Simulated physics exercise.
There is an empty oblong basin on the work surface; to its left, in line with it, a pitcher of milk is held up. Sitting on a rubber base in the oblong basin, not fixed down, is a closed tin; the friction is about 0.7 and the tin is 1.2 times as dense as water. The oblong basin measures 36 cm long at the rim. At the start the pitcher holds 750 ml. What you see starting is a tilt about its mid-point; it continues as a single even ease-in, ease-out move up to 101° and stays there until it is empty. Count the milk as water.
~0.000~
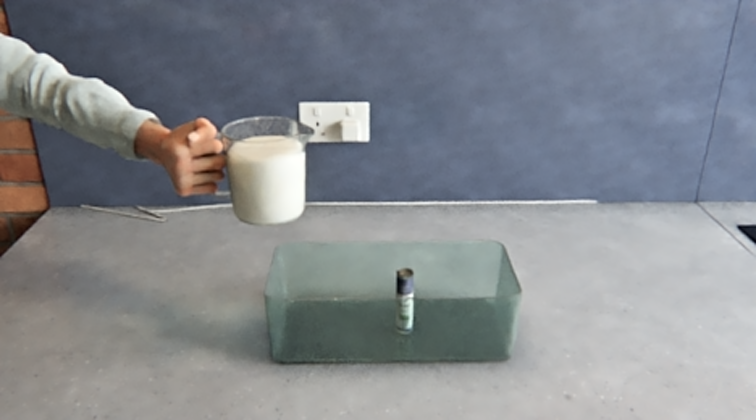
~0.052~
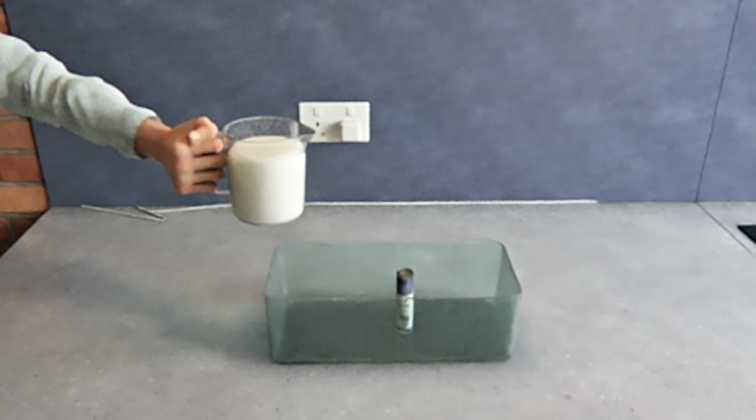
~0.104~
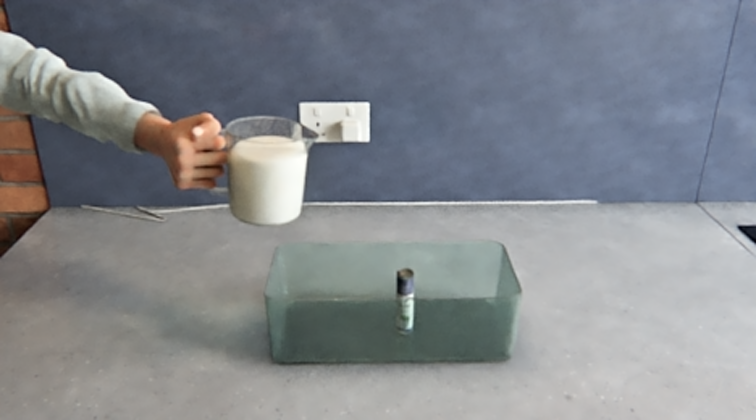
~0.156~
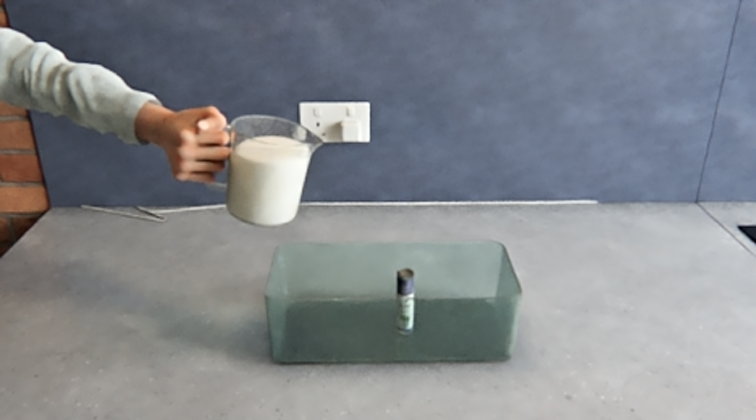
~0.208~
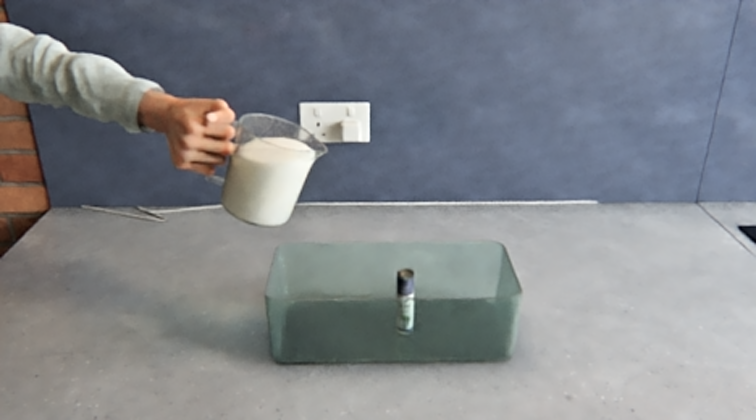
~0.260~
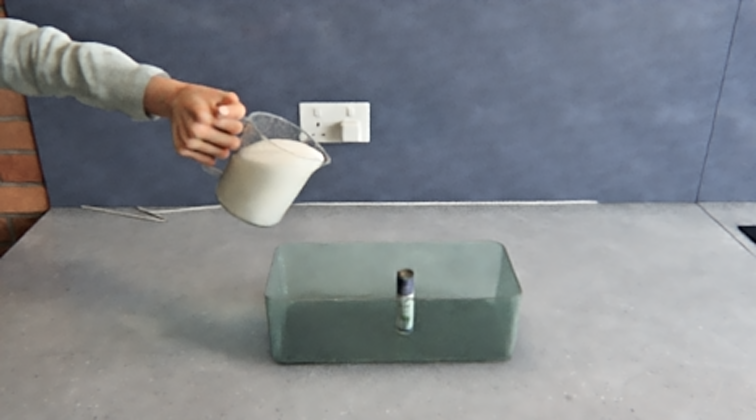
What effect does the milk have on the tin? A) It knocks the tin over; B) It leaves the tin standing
It leaves the tin standing (B).
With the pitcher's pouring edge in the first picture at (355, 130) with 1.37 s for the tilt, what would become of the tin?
It tumbles.
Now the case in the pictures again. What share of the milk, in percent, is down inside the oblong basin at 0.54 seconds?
Estimate - around 10 in a hundred parts.
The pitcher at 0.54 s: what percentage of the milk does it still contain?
I reckon about 64 in a hundred is still held.
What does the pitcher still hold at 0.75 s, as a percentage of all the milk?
Around 20 in a hundred is still there.
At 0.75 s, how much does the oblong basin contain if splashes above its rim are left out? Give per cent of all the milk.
60 per cent, give or take a little.
After 0.54 s the tilt is 89° and 65 per cent is still to pour; the tin stands where it began.
After 0.75 s the tilt is 101° and 20 per cent is still to pour; the tin stands where it began.
After 0.96 s the tilt is 101° and 4 per cent is still to pour; the tin stands where it began.
After 1.20 s the tilt is 101° and 1 per cent is still to pour; the tin stands where it began.
In the end the tin stands where it began.
